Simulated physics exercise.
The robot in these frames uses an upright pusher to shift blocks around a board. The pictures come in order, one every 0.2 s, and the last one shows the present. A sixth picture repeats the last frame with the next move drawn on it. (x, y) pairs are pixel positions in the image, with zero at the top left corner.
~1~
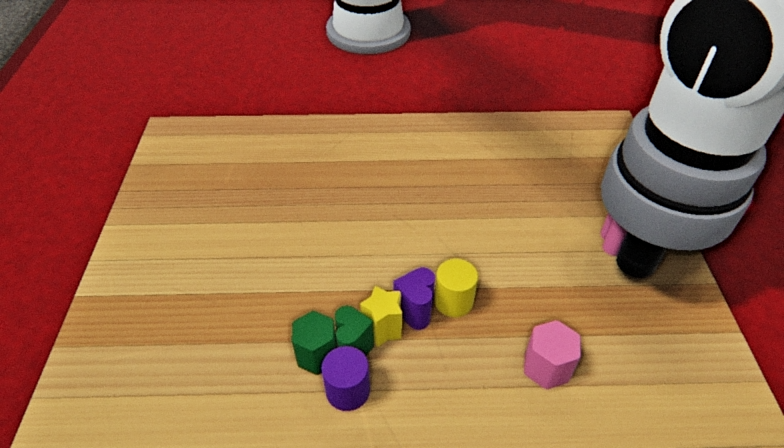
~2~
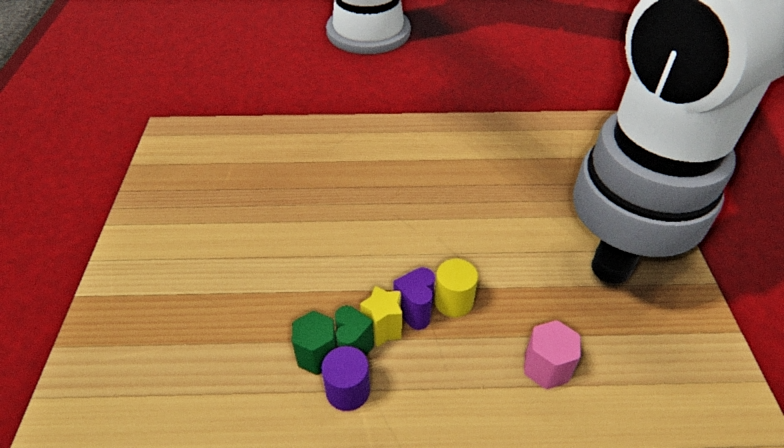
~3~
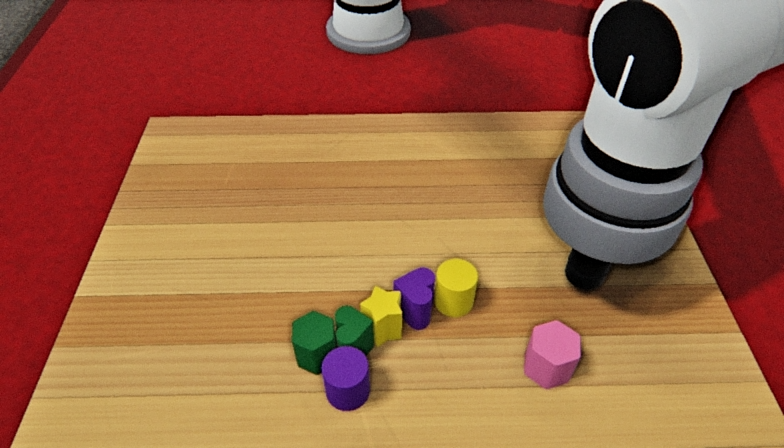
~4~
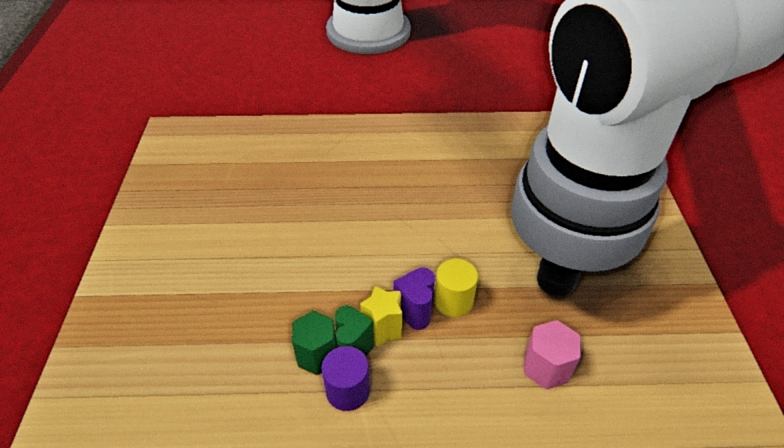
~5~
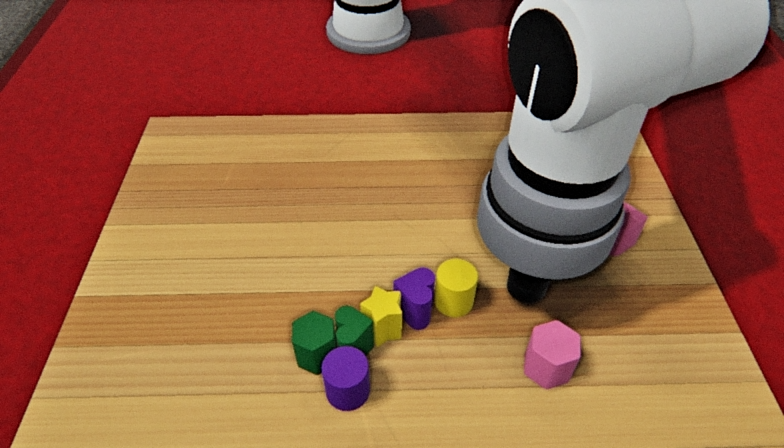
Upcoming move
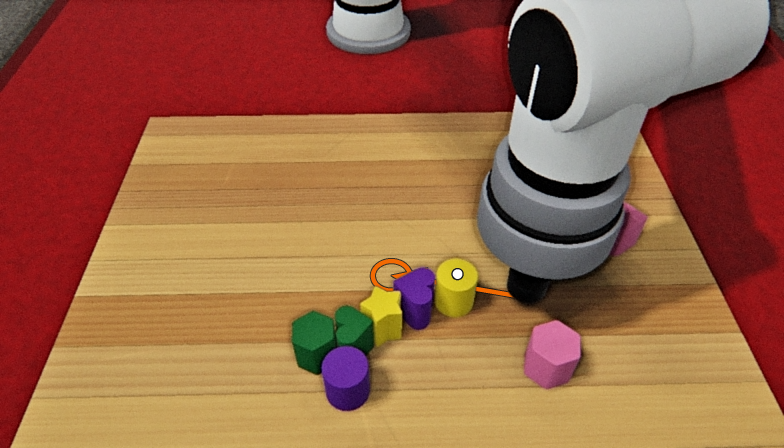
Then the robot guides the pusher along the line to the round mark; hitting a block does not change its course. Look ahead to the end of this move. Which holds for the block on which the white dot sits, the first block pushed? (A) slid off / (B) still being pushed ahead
Option B.
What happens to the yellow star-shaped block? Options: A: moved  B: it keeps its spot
Choice A: Moved.
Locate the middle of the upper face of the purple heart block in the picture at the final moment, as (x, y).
Its top middle will sit at (333, 284).
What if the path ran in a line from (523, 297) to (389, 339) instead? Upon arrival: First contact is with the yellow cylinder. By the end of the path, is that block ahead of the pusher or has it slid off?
Slipped off.
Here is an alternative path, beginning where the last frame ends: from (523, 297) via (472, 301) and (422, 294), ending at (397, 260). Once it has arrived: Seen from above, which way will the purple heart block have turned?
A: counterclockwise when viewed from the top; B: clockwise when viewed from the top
A: Counterclockwise when viewed from the top.
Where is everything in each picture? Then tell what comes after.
In the first picture, pusher tip (635, 265); block tops, green heart block (351, 323); yellow star-shaped block (383, 303); purple heart block (417, 284); yellow cylinder (458, 274).
In the second picture, pusher (610, 270); blocks unchanged.
In the third picture, pusher (584, 276); blocks unchanged.
In the fourth picture, pusher (556, 282); blocks unchanged.
In the fifth picture, pusher (526, 289); green heart block (351, 323); yellow star-shaped block (383, 303); purple heart block (417, 284); yellow cylinder (458, 274).
Path on the board, straight from (523, 297) to (391, 276); the dot is on the yellow cylinder.
What follows on the original path. One third of the way, pusher (480, 281); yellow star-shaped block (379, 305); purple heart block (409, 285); yellow cylinder (446, 273).
Two thirds of the way, pusher (434, 273); green heart block (344, 329); yellow star-shaped block (372, 309); purple heart block (369, 280), turned 45° anticlockwise; yellow cylinder (398, 263).
At the end, pusher (391, 267); green heart block (343, 331); yellow star-shaped block (368, 304), turned 40° anticlockwise; purple heart block (333, 284), turned 70° anticlockwise; yellow cylinder (354, 261).
